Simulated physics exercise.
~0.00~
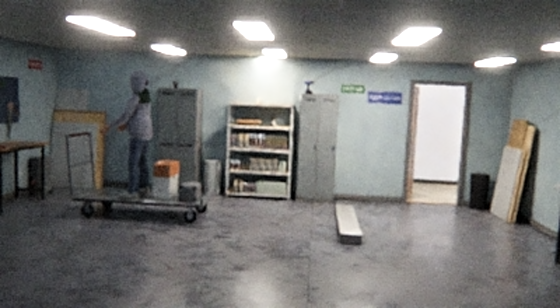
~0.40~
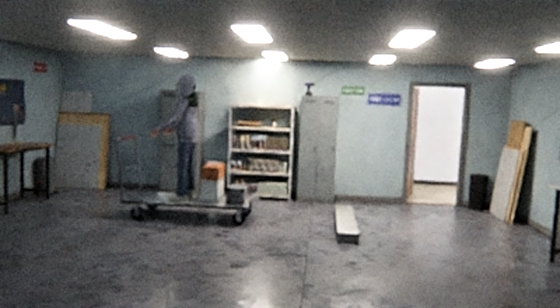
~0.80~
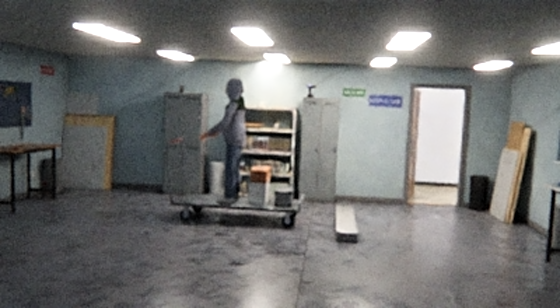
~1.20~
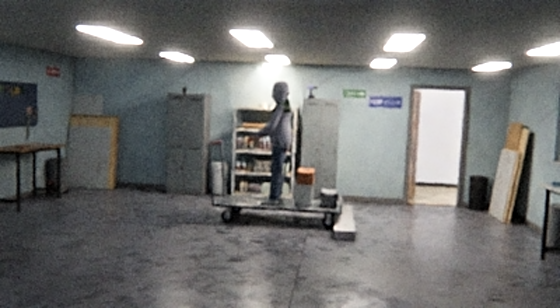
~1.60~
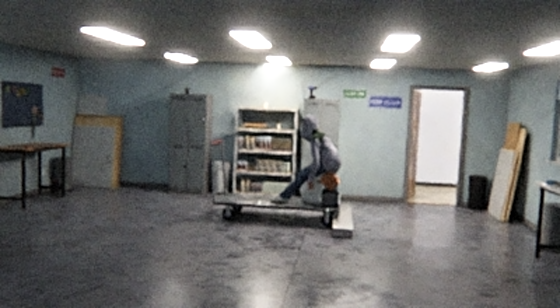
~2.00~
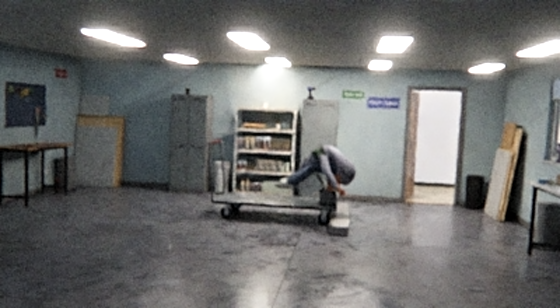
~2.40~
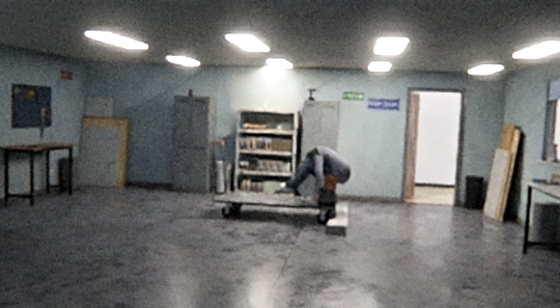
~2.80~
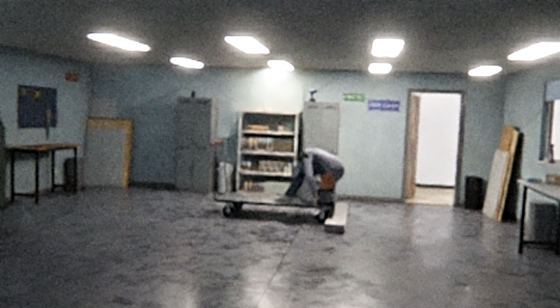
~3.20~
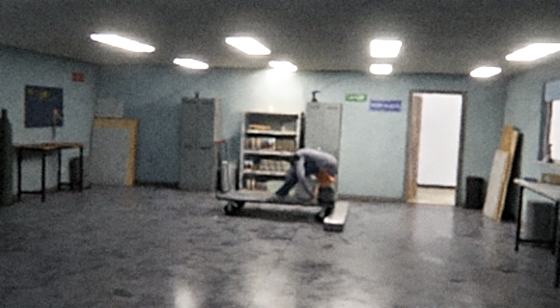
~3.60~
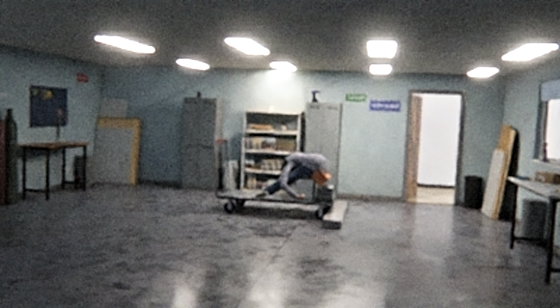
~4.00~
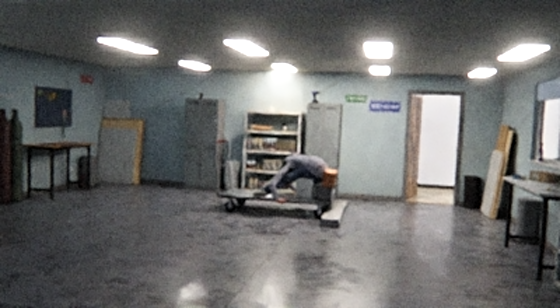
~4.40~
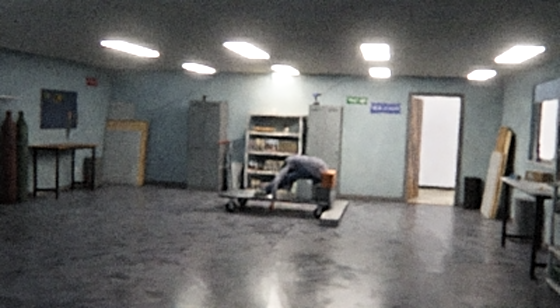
A flat platform trolley rolls rightward across a dim, blue-walled room, seen from a slowly drifting viewpoint across the floor. A grey figure stands on its deck behind an orange box, with a white container and a grey case alongside, while lockers, a bookshelf and an open doorway line the back wall. The trolley stops abruptly at a long pale kerb, staying flat. The figure pitches forward and folds over the front load as the orange box tips and the white container leans. The box rocks back, then tips forward again, while the figure sinks lower. It ends bent forward, hips still over the deck, with the load aboard.
